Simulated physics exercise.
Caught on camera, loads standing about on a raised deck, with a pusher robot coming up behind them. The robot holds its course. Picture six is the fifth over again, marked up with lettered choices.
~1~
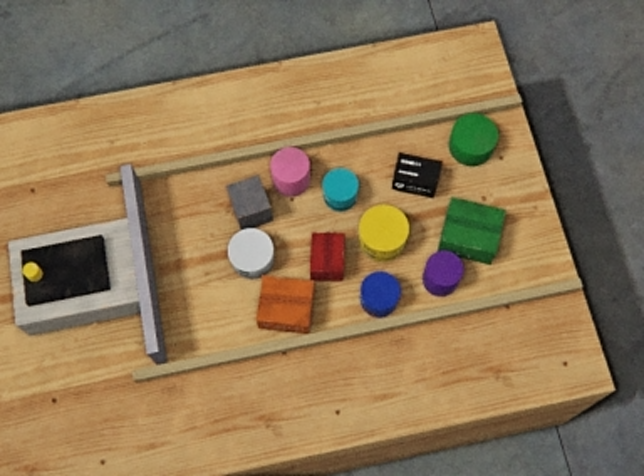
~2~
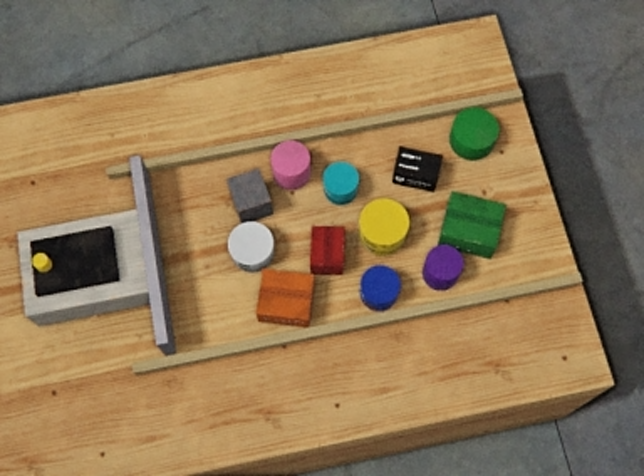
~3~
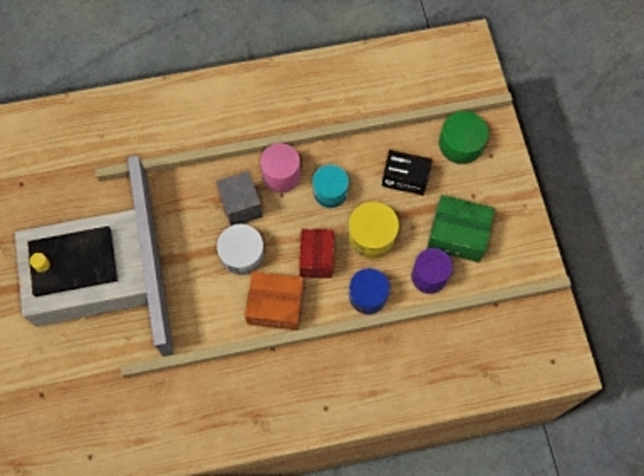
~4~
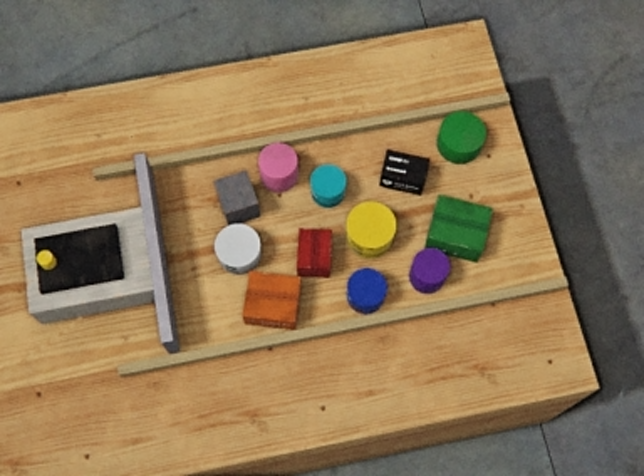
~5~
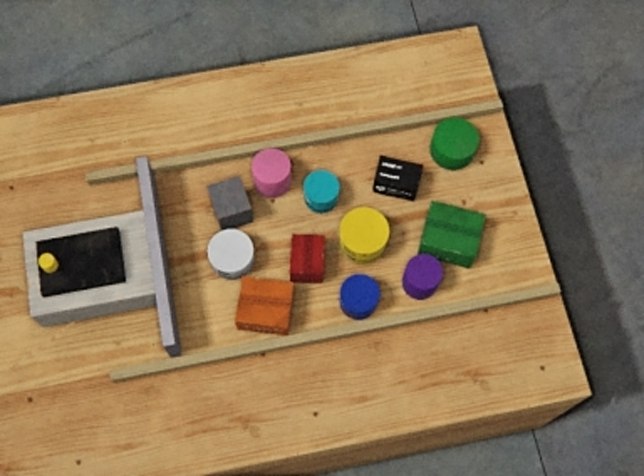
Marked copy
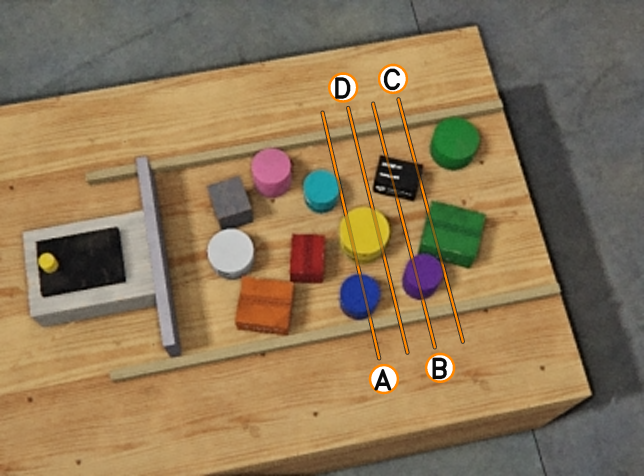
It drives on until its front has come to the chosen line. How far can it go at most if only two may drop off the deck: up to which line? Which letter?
Line C.
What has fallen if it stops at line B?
The green box.
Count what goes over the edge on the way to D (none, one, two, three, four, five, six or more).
The count is none.
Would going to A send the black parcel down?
No.
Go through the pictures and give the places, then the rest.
In the first frame, turquoise pail (341, 191); orange box (286, 304); blue pail (380, 295).
In the second frame, robot (81, 259); red parcel (327, 251).
In the third frame, robot (79, 259); pink canister (281, 169).
In the fourth frame, robot (86, 257); green box (458, 229).
In the fifth frame, robot (87, 260); yellow pail (364, 237); grey crate (231, 204); black parcel (398, 178).
On the marked copy, A at (349, 229); B at (402, 219); C at (429, 214); D at (376, 224).
With C. Early on, robot (189, 241); pink canister (292, 162); orange box (299, 291).
Further on, robot (290, 222); green box (511, 240); green canister (465, 137).
At the end, robot (366, 209); green box over the edge; purple canister (549, 265); one fallen.
As for the rest, A is within the limit but short; B is within the limit but short; D is within the limit but short.
